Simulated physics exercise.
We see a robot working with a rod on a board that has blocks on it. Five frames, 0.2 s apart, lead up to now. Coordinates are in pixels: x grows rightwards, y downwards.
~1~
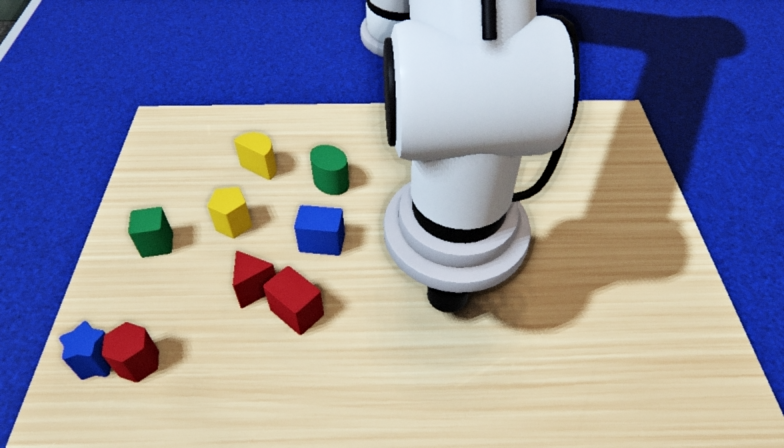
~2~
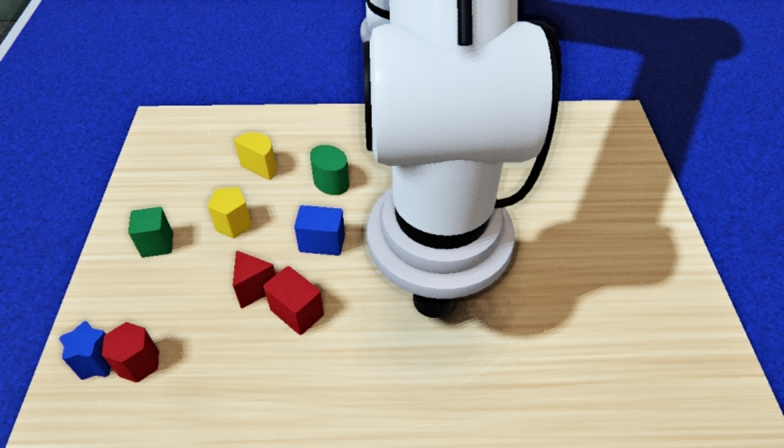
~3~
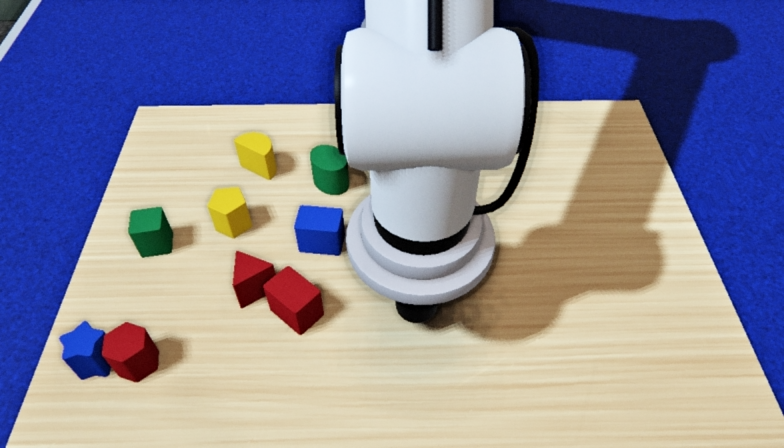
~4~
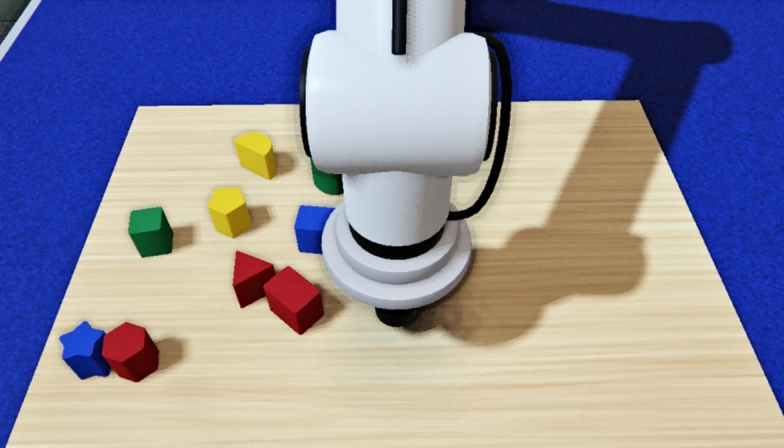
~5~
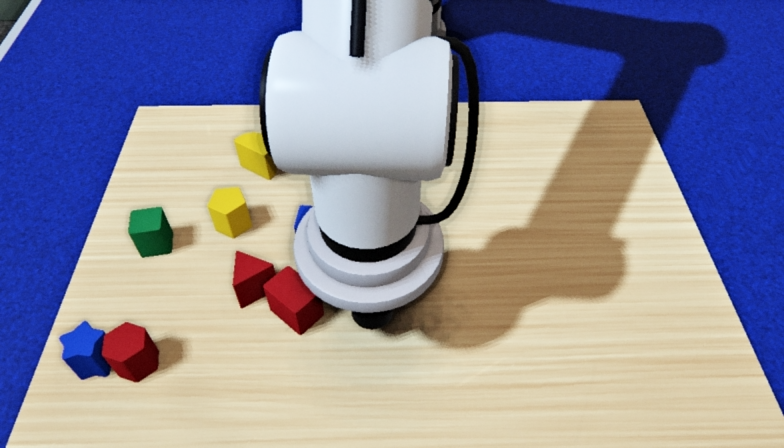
On a light wooden board over a blue surface, a white robot arm moved steadily left and slightly nearer, passing in front of the green and blue blocks while all the scattered blocks stayed still.
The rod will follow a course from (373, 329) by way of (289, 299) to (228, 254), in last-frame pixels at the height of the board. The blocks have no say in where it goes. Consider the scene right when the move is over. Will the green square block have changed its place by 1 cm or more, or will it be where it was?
The green square block keeps its place.
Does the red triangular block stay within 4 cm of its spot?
The answer is no.
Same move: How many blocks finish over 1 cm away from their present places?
There will be two blocks that move more than 1 cm.
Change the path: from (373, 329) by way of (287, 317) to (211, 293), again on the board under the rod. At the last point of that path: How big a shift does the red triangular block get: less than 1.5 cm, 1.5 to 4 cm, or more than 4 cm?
If I had to pick, the red triangular block travels beyond 4 cm here.
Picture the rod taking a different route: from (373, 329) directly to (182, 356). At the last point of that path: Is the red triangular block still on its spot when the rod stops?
No
On the path given first. One third of the way, rod (312, 294); red triangular block (235, 263), turned 15° anticlockwise; red oblong (263, 280).
Two thirds of the way, rod (261, 268); red triangular block (178, 256), turned 40° anticlockwise; red oblong (212, 263), turned 25° anticlockwise.
At the end, rod (222, 237); green square block not moved; red triangular block (143, 265), turned 90° anticlockwise; red oblong (178, 248), turned 80° anticlockwise.
